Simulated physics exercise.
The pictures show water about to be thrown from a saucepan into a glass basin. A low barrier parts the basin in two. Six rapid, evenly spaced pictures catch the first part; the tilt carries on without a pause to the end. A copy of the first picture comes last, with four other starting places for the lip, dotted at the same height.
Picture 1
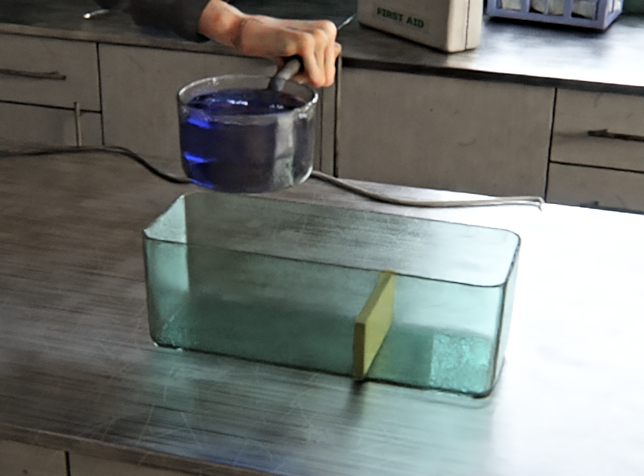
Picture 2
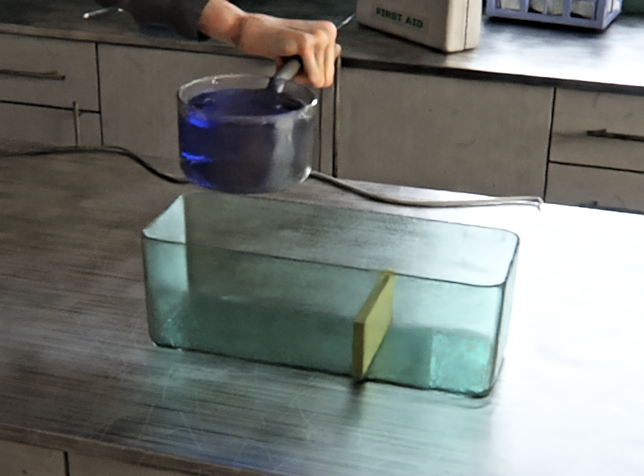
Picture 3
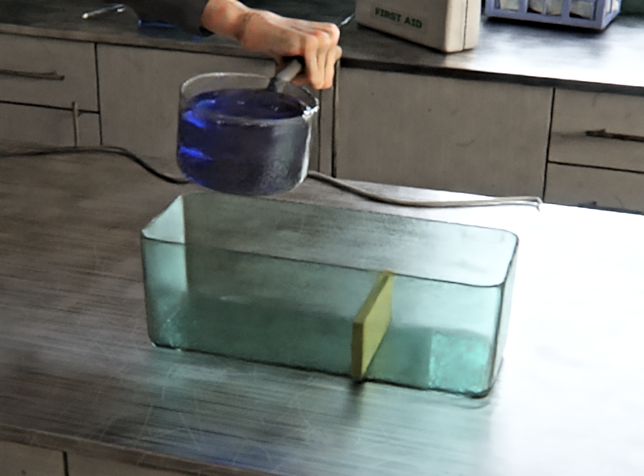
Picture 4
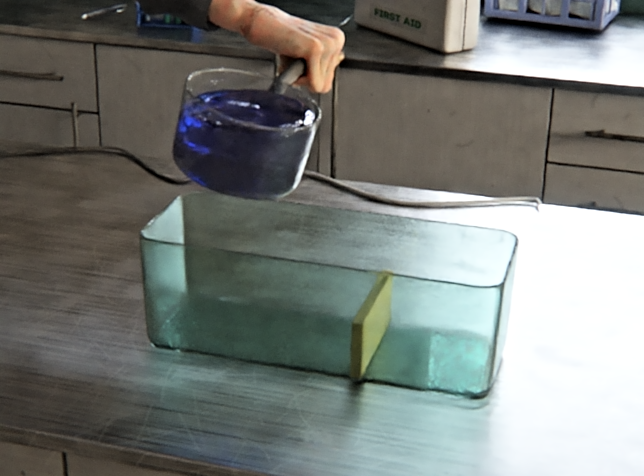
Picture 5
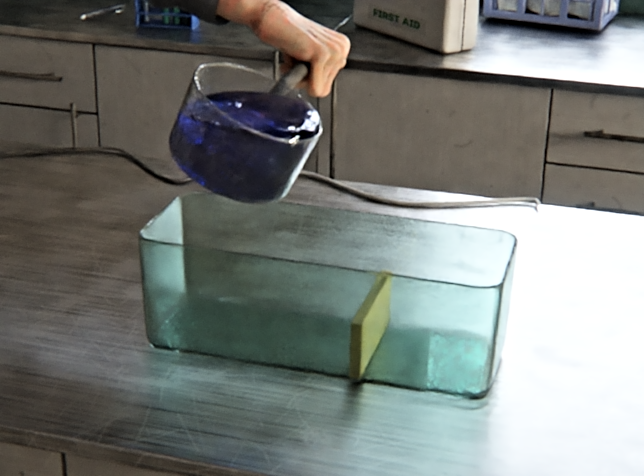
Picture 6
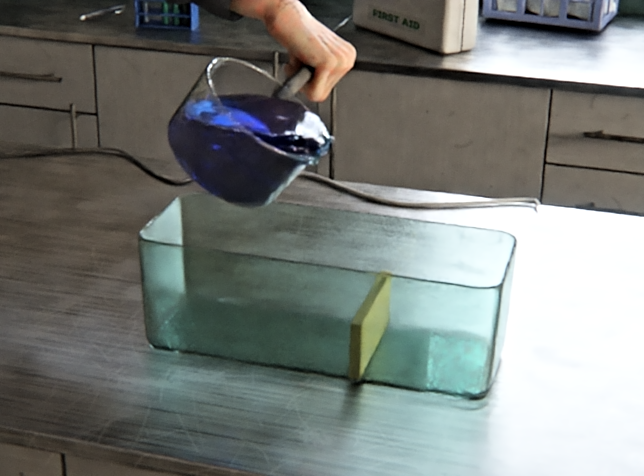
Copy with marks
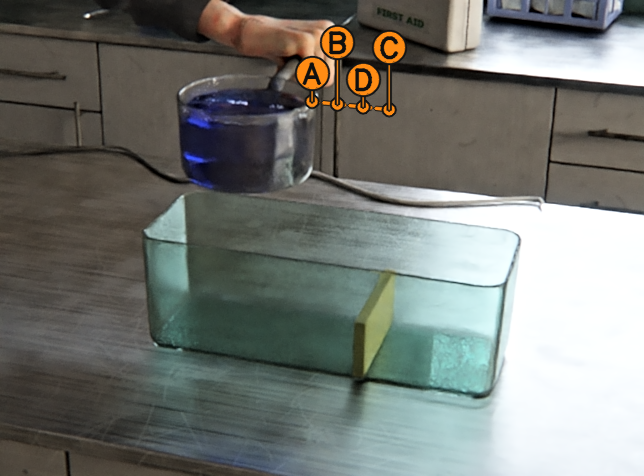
The clip opens with a hand holding a clear saucepan of blue water upright above a greenish glass basin parted by a low yellowish barrier. The hand then tilts the pan gradually down to the right, and the water shifts toward that side until it reaches the lip.
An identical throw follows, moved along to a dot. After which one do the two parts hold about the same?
B.
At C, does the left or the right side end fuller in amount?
The right one.
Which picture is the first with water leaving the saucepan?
Picture 5.
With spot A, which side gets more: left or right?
More ends on the left.
In orange, A at (312, 101); B at (337, 104); C at (389, 109); D at (363, 107).
For spot A, about 76 % ends left of the wall and 17 % right of it; 7 % is lost outside.
For spot B, about 52 % ends left of the wall and 46 % right of it.
For spot C, about 7 % ends left of the wall and 92 % right of it.
For spot D, about 24 % ends left of the wall and 74 % right of it.
